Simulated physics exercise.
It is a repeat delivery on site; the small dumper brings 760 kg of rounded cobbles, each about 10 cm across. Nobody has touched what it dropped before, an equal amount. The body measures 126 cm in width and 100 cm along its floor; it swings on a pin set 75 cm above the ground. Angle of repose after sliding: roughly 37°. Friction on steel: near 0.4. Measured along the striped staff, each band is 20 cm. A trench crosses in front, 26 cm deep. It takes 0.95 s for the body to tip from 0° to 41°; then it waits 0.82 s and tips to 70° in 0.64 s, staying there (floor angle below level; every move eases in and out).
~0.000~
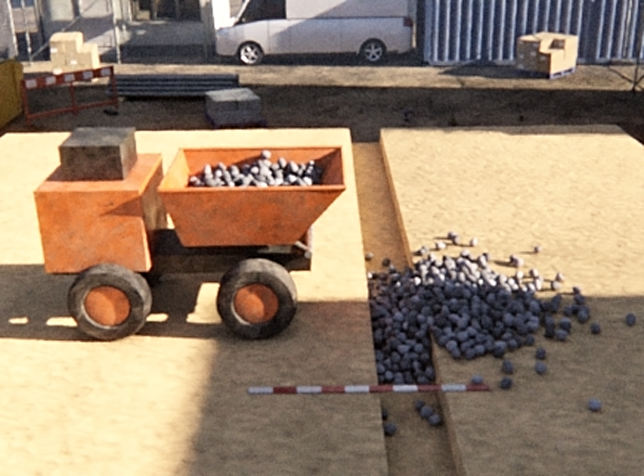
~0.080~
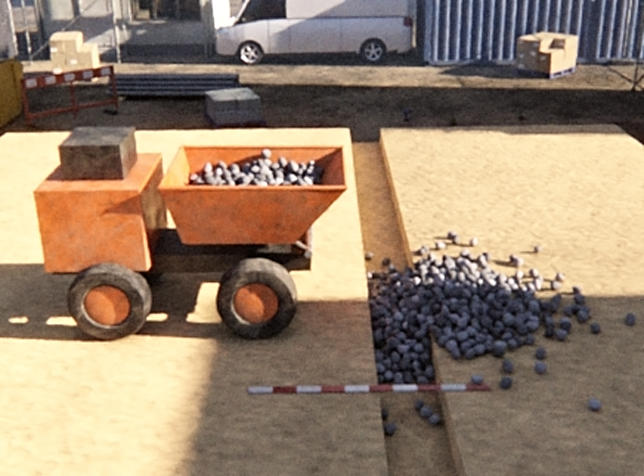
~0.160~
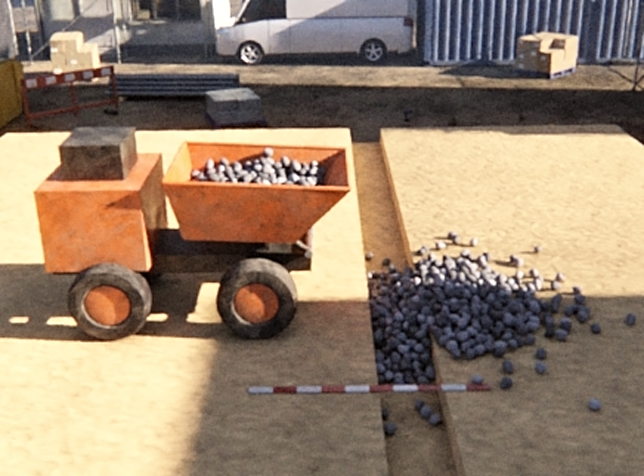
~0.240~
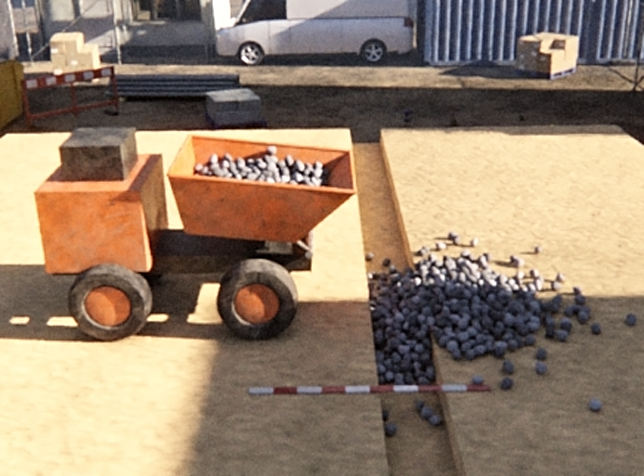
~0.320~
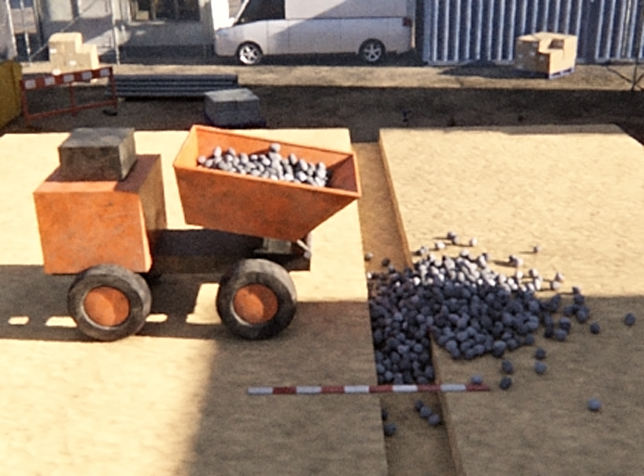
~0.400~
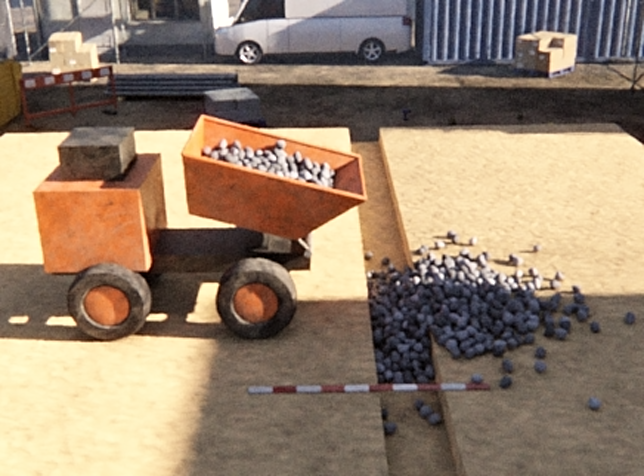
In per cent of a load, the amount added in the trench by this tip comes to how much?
It comes to roughly 52 per cent.
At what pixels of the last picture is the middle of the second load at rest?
Their middle rests near (421, 294).
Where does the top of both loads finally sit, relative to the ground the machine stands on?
Roughly 44 cm higher than the ground.
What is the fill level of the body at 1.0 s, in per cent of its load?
Around 100 in a hundred.
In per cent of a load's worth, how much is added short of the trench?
Roughly 0 in a hundred of a load.
After 0.7 s the floor is at 34°; in per cent of one load, 100 in the body, 47 in the trench, 53 past the trench; the foremost stones are at (617, 307).
After 1.0 s the floor is at 41°; in per cent of one load, 100 in the body, 47 in the trench, 53 past the trench; the foremost stones are at (617, 307).
After 2.9 s the floor is at 70°; in per cent of one load, 58 in the body, 69 in the trench, 74 past the trench; the foremost stones are at (617, 307).
After 5.7 s the floor is at 70°; in per cent of one load, 0 in the body, 2 short of the trench, 100 in the trench, 99 past the trench; the foremost stones are at (616, 305). Net gain in the trench, 52.
